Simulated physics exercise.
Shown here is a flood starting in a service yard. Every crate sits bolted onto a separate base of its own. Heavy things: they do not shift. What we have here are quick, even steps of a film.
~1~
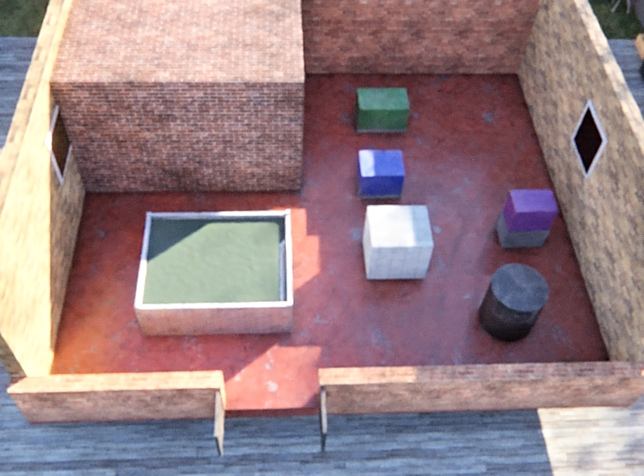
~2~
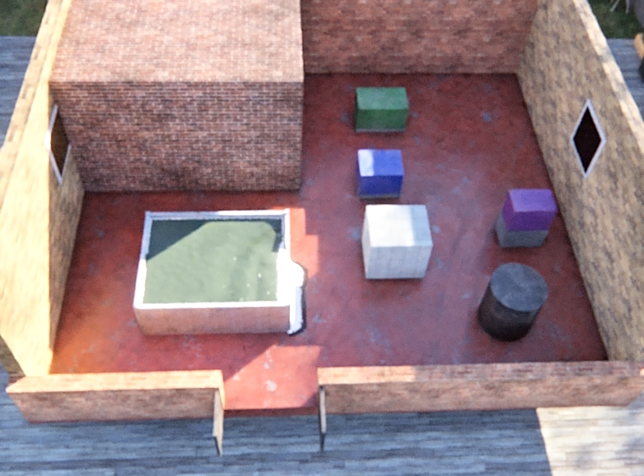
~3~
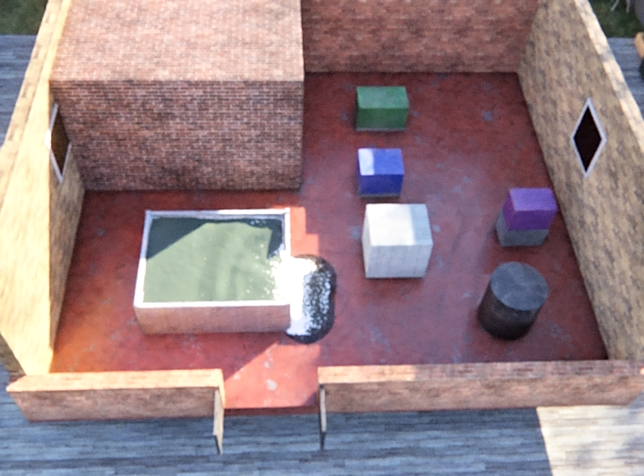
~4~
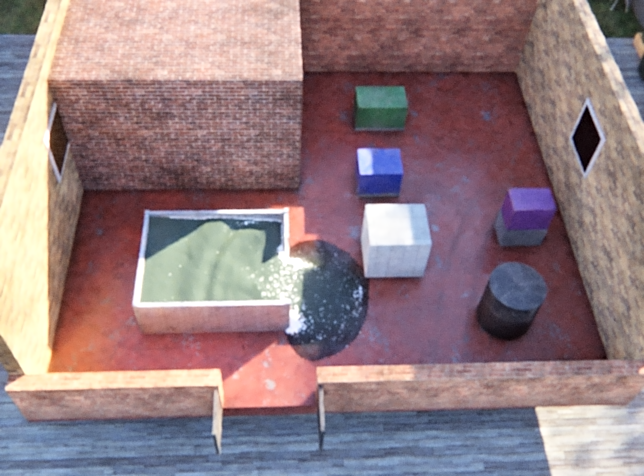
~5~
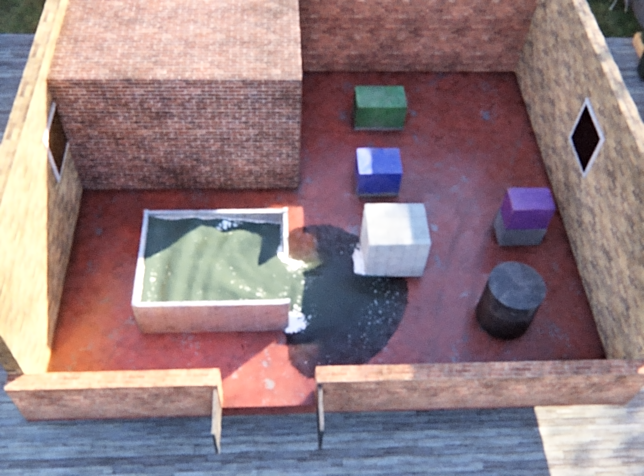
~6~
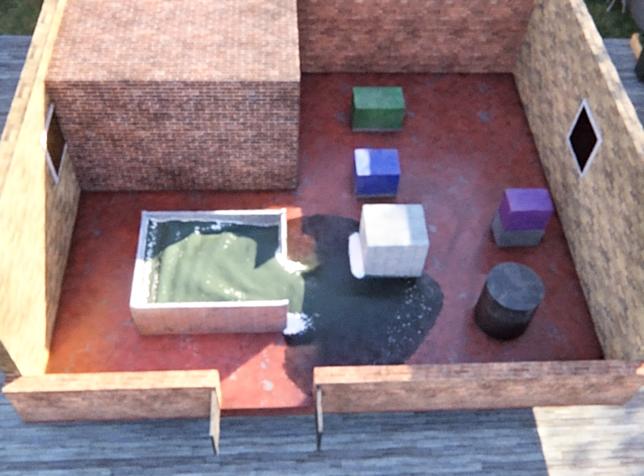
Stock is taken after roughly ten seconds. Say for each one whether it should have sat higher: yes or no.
Green crate - yes; purple crate - no; blue crate - yes.
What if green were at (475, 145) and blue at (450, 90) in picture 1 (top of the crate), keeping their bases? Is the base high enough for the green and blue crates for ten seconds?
The green crate is flooded; the blue crate is flooded.
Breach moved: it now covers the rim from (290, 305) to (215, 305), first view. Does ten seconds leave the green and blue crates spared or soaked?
Observed: Green crate stays clear; blue crate stays clear.
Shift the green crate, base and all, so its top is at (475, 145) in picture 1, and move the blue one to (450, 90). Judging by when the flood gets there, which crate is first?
Answer: The purple-painted one.
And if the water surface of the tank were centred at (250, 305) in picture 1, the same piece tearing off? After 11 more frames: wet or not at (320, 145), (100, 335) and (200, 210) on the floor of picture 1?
As listed: Dry, dry, dry.
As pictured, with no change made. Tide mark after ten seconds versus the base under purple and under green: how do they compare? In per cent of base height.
70 and 160 per cent, roughly.
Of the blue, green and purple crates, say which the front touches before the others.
I'd pick the crate marked blue.
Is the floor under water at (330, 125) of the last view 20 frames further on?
That spot: Submerged.
A moment on, water covers 20 % of the floor; the green crate not reached, the purple crate not reached, the blue crate water round its plinth.
Next, water covers 35 % of the floor; the green crate water round its plinth, the purple crate water round its plinth, the blue crate water round its plinth.
Then, water covers 50 % of the floor; the green crate water round its plinth, the purple crate water round its plinth, the blue crate water round its plinth.
Later, water covers 75 % of the floor; the green crate water round its plinth, the purple crate water round its plinth, the blue crate water round its plinth.
In the end, water covers 95 % of the floor; the green crate was topped, the purple crate stayed above the water, the blue crate was topped.
